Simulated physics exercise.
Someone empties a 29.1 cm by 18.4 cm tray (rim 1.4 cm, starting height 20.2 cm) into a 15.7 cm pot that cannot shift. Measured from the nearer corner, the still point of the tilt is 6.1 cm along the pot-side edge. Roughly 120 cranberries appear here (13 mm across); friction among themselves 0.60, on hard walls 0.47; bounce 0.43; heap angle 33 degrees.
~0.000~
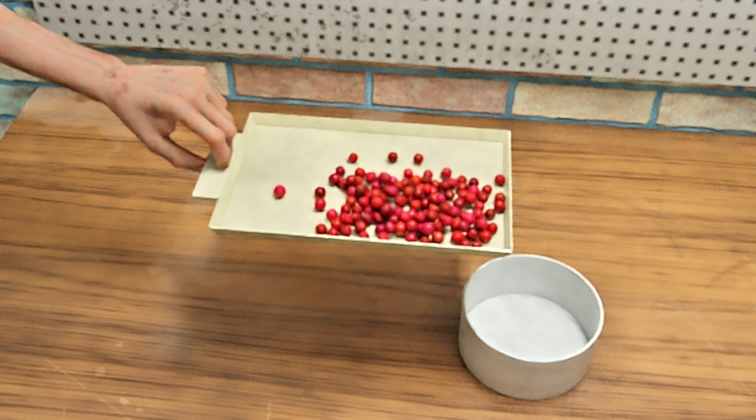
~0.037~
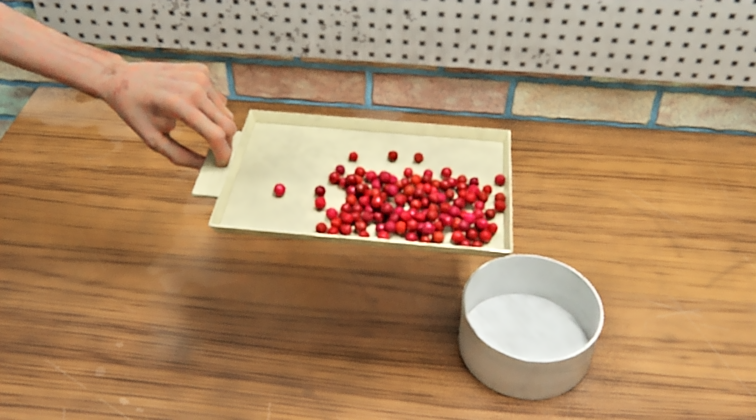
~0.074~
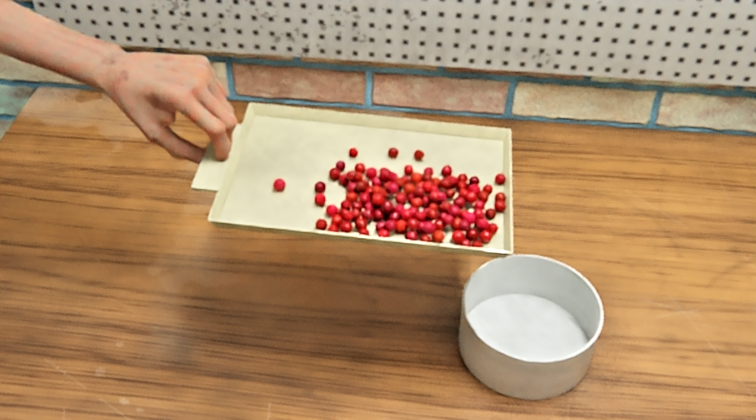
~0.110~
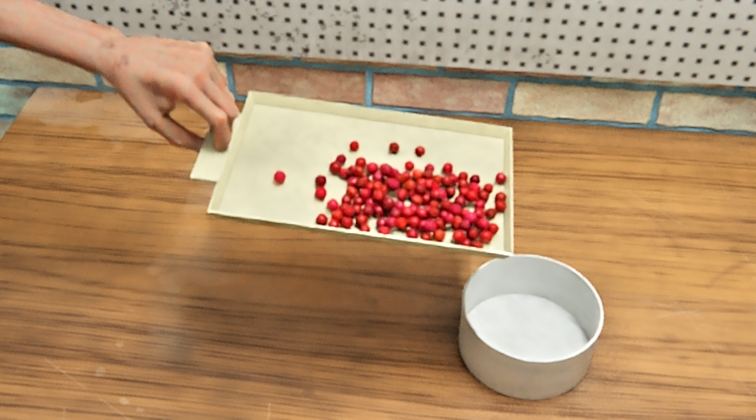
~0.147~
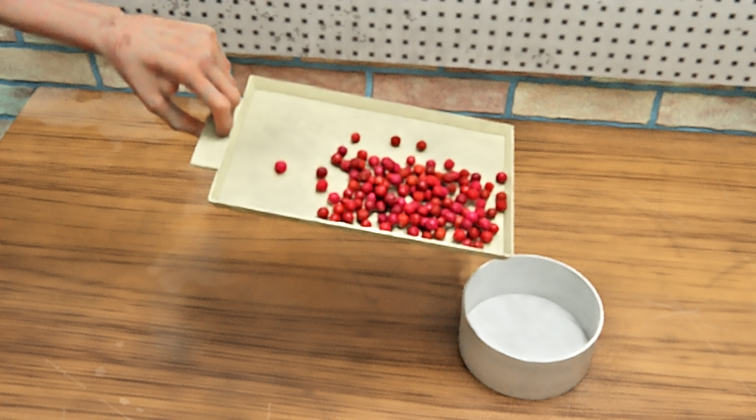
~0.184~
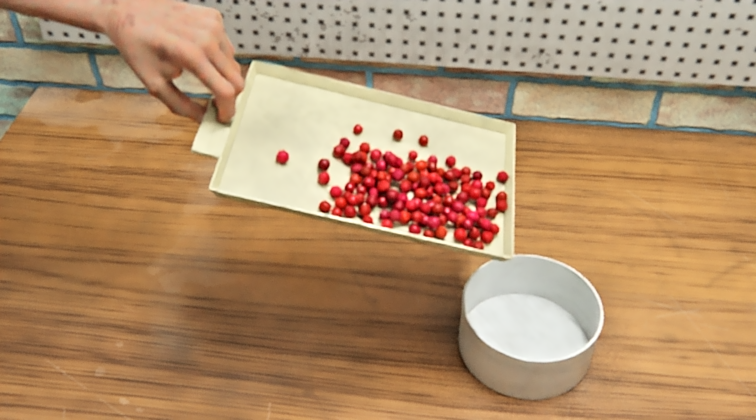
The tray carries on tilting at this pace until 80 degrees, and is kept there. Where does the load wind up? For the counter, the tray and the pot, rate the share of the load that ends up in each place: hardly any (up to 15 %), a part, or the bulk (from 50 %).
Share of the load - the counter: A part, the tray: Hardly any, the pot: The bulk.
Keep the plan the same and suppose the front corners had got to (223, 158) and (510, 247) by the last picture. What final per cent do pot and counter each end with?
That works out as pot 70 and counter 30.
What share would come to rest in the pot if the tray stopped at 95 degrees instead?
Estimated share: About 75 %.
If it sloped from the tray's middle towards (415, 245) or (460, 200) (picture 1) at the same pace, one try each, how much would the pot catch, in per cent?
Around 30 % for the first direction, around 75 % for the second.
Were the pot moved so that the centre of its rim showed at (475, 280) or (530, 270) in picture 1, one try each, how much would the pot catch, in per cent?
Roughly 10 per cent, then 20 per cent.
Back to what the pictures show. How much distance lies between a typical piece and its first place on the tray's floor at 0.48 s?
I'd say close to 2 centimetres.
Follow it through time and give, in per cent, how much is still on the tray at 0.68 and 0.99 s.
I'd say roughly 90, then roughly 15.
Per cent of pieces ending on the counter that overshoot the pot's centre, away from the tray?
That works out to about 70 percent.
Then, at 0.48 s, tilt 47 degrees; the tray holds 100 %, the pot 0 %.
After 0.68 s, tilt 69 degrees; the tray holds 90 %, the pot 0 %.
Then, at 0.99 s, tilt 80 degrees; the tray holds 15 %, the pot 40 %.
In the end, at 1.9 s, counter 25 %, tray 0 %, pot 75 %.
